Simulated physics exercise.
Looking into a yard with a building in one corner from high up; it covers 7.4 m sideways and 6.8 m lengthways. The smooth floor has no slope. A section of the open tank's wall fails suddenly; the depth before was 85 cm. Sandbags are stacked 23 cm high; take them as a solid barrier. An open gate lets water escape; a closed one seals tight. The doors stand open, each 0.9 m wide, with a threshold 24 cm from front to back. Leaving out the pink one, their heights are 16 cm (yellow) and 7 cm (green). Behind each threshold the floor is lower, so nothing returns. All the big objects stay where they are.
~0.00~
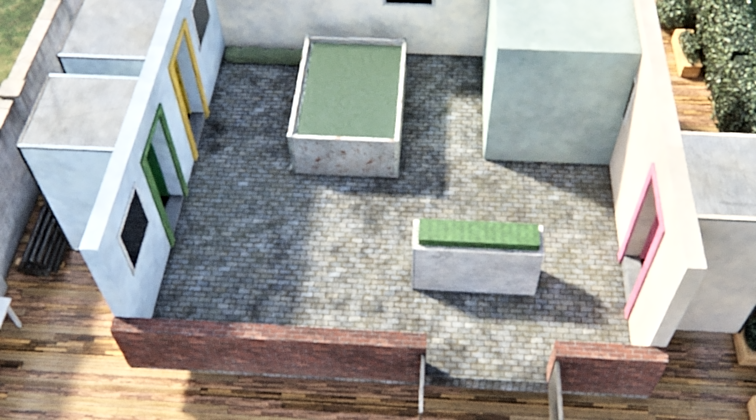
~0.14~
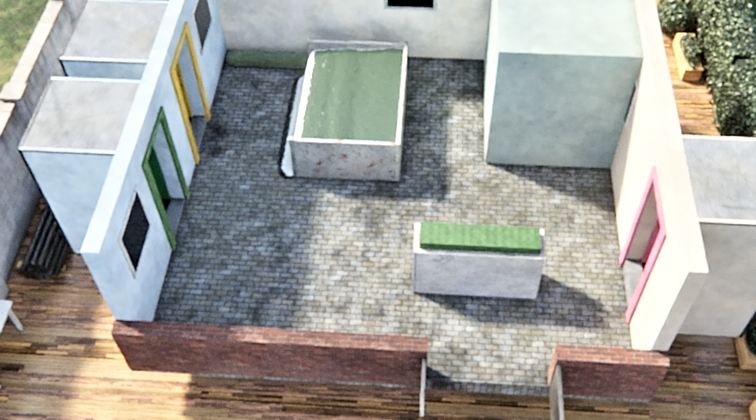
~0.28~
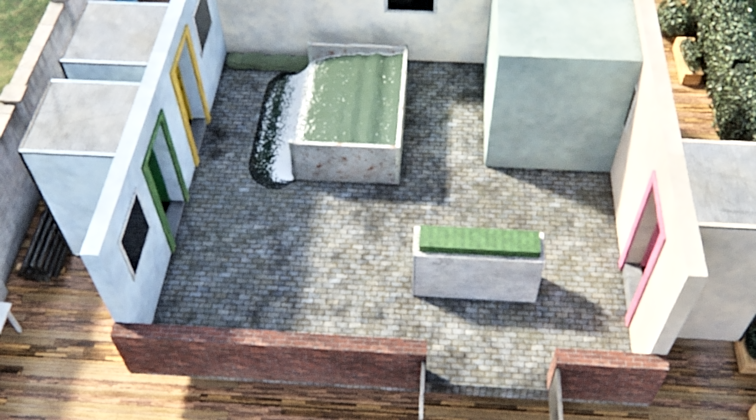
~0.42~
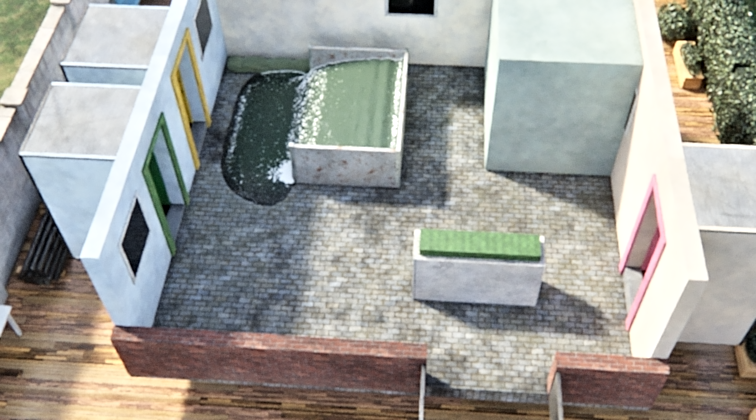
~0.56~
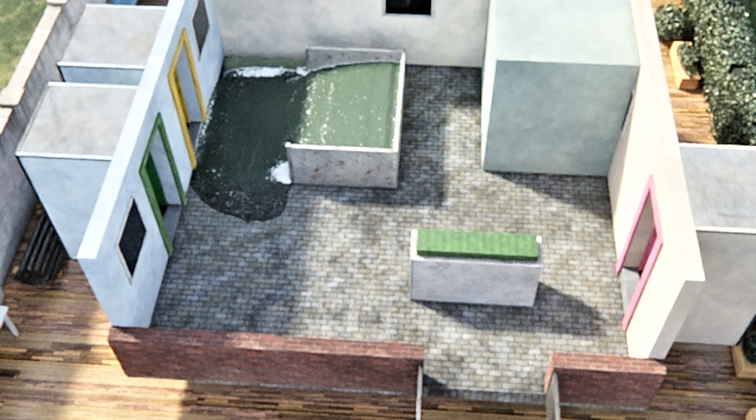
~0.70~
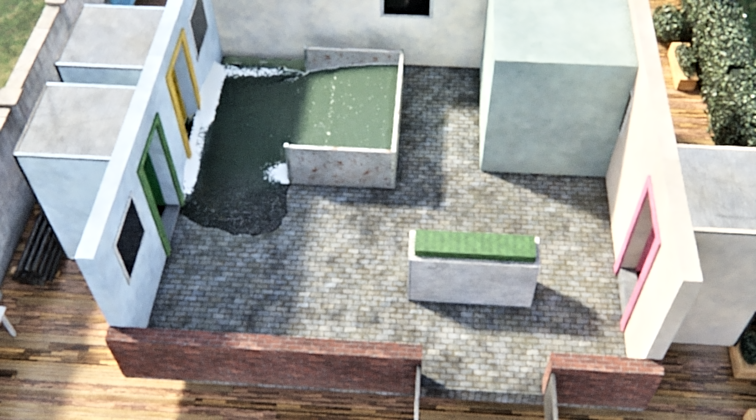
In a walled paved yard seen from above, the left side of a raised tank gives way and greenish water pours out, foaming as it spreads across the floor to the wall with the yellow and green doors.
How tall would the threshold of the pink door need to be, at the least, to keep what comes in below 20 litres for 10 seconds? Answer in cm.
About 7.5 cm.
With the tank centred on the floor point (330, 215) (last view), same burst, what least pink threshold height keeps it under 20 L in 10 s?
About 7.0 cm.
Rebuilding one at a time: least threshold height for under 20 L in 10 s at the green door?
Roughly 14.0 cm at green.
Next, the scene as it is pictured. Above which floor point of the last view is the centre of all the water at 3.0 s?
Near (271, 154).
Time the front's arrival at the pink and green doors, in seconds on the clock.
Pink 5.5 s, green 0.8 s.
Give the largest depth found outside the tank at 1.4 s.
Roughly 60 cm.
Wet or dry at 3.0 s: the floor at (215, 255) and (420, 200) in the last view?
In that order: Under water, dry.
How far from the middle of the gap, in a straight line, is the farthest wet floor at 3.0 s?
Some 5.2 m out.
After 1.4 s water covers 20 % of the floor, deepest (60 cm) near (222, 61); it has not reached the pink door.
After 3.0 s water covers 40 % of the floor, deepest (30 cm) near (222, 61); it has not reached the pink door.
After 10.0 s water covers 95 % of the floor, deepest (15 cm) near (607, 189); 9 cm at the pink door, 0 litres in over its 22 cm threshold.
At the pink door as built, the water arrived by 5.7 s and peaked near 11 cm at 7.6 s.
Run again over the same 10 s with other heights there, 29 litres in over 6.5 cm, 12 litres over 8.5 cm. The limit of 20 litres is kept from about 7.5 cm up.
